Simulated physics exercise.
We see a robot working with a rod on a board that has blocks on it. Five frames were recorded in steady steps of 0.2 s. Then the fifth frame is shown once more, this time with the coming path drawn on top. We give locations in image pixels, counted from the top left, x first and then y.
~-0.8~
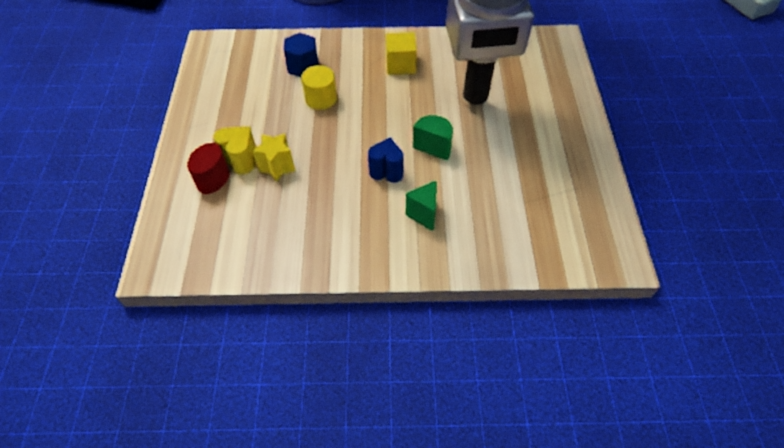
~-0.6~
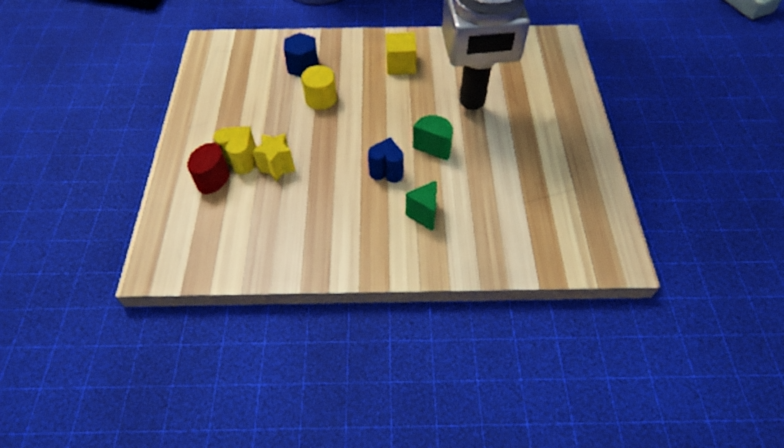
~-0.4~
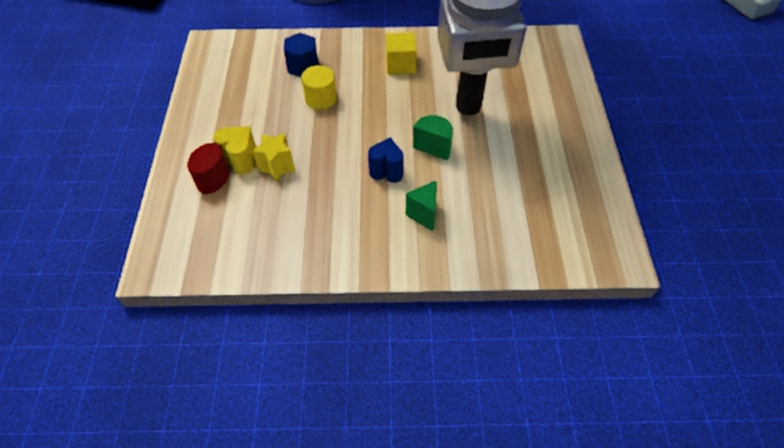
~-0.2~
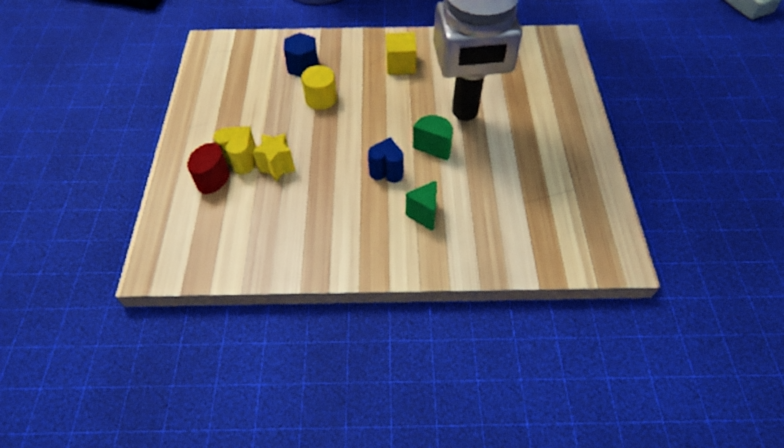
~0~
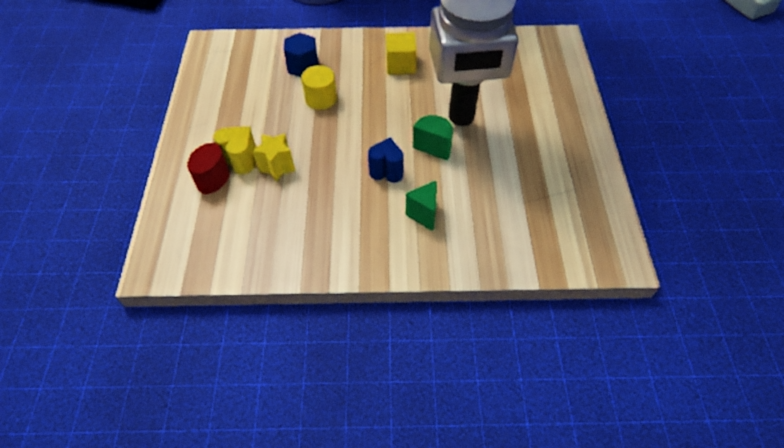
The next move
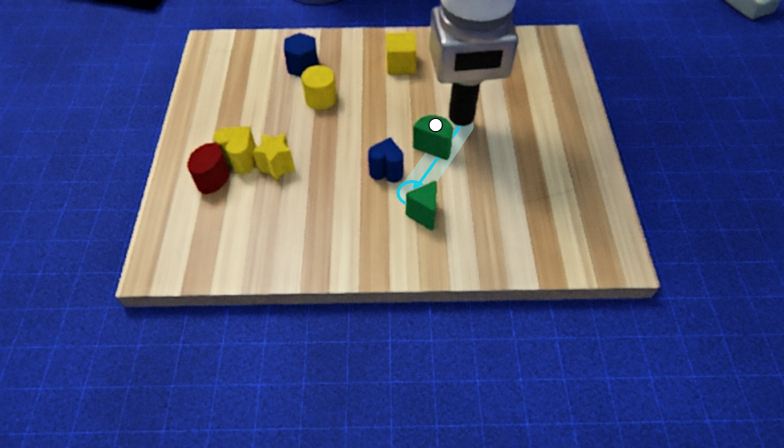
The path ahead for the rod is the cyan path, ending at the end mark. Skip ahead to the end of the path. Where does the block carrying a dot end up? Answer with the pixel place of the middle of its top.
Put as a pixel place, it's (385, 164).
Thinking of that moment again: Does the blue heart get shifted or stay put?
Moved.
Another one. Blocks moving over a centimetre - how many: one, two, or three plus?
Two blocks move more than 1 cm.
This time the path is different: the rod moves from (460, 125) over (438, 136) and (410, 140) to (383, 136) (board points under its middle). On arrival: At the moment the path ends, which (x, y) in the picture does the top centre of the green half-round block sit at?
So, by the moment the path ends, you'll find the top centre of the green half-round block at (413, 140).
Drawn move, from (460, 125) directly to (412, 193); the dot is on the green half-round block.
On the path given first. One third of the way, rod at (446, 139); green half-round block at (422, 134), turned 25° clockwise.
Two thirds of the way, rod at (430, 162); blue heart at (377, 153), turned 30° clockwise; green half-round block at (402, 150), turned 60° clockwise.
At the end, rod at (413, 185); blue heart at (362, 155), turned 65° clockwise; green triangular piece still; green half-round block at (385, 164), turned 100° clockwise.
